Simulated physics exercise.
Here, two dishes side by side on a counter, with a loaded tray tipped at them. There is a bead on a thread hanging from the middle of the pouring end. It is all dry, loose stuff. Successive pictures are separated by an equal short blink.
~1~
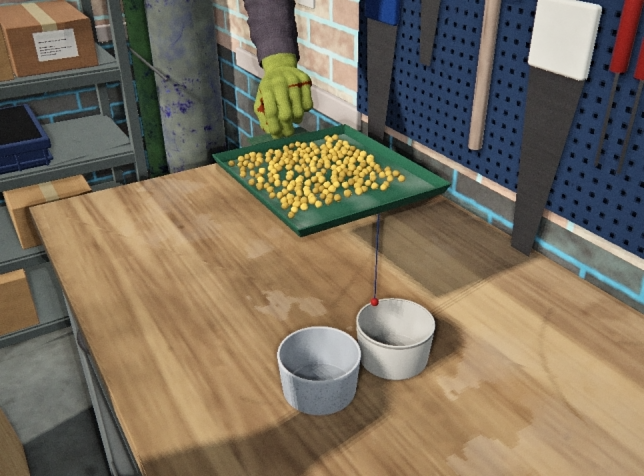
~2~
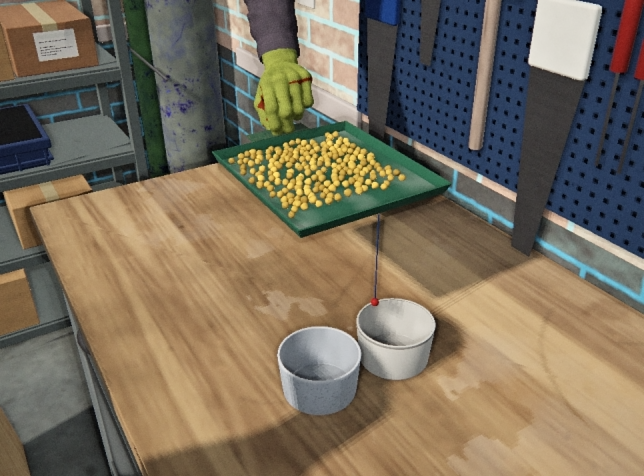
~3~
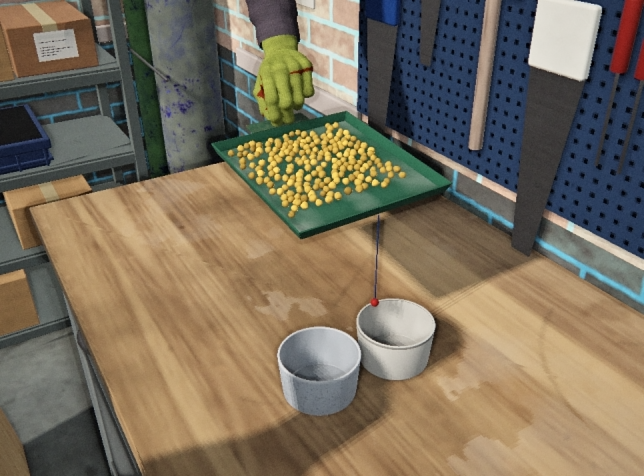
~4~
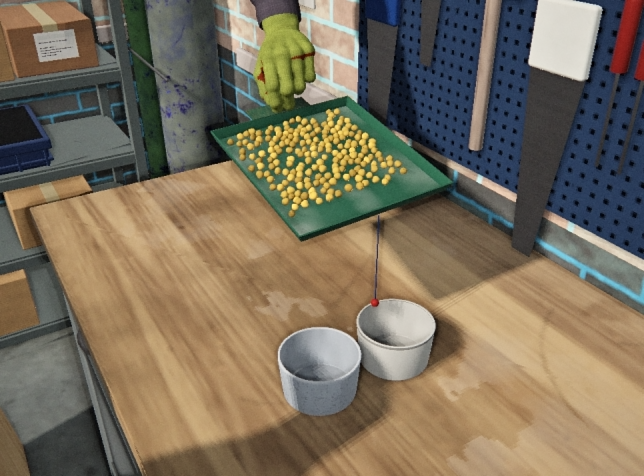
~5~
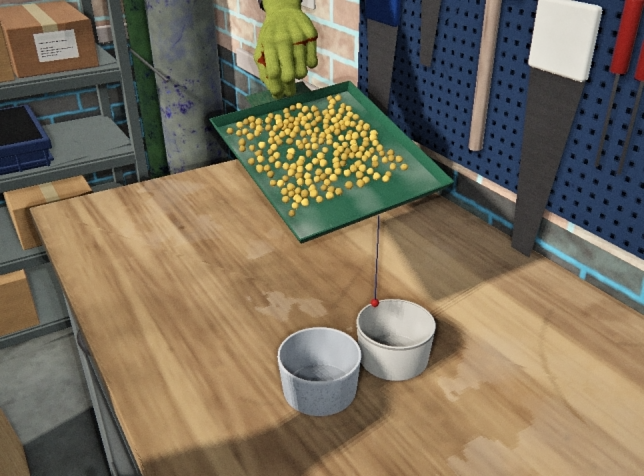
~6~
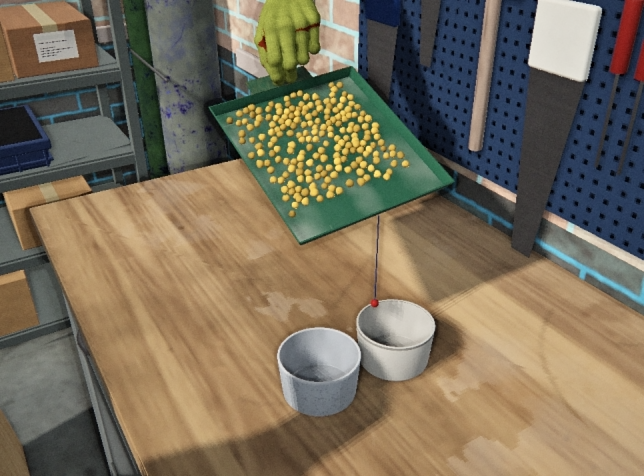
The clip shows a green-gloved hand above a green tray of small yellow balls, with two dishes on a wooden counter below; the tray's far side rises steadily, tilting it toward the dishes, while the balls stay on it.
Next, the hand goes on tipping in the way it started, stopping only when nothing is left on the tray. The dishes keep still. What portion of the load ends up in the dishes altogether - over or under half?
Over.
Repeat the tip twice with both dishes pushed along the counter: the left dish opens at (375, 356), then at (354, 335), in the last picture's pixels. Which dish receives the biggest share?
Well, first the one further left, then the one further left.
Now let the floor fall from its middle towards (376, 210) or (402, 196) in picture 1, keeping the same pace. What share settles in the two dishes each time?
The share is 60 per cent in the first and 20 per cent in the second.
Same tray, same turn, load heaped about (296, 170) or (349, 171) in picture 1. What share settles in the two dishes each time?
First case: Close to 80 %; second case: Close to 80 %.
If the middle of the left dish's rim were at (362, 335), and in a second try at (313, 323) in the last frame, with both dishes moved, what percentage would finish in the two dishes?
You'd get 50 in a hundred first and 20 in a hundred after that.
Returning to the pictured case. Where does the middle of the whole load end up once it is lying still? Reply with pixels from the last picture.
I'd place the middle at about (334, 384).
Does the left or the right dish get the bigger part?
More ends in the left-hand dish.
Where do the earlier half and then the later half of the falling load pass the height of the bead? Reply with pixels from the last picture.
The opening part goes through (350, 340); what follows goes through (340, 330).
Shortly afterwards, tray tipped steeply; the bulk on the tray; near a quarter in the air.
Next, tray tipped past a quarter turn; a little on the tray; near a third in the left dish; a little in the right dish; near a quarter outside both; near a quarter in the air.
Some moments later, tray tipped past a quarter turn; near half in the left dish; near a quarter in the right dish; near a quarter outside both.
In the end, tray tipped past a quarter turn; near half in the left dish; near a quarter in the right dish; near a quarter outside both.
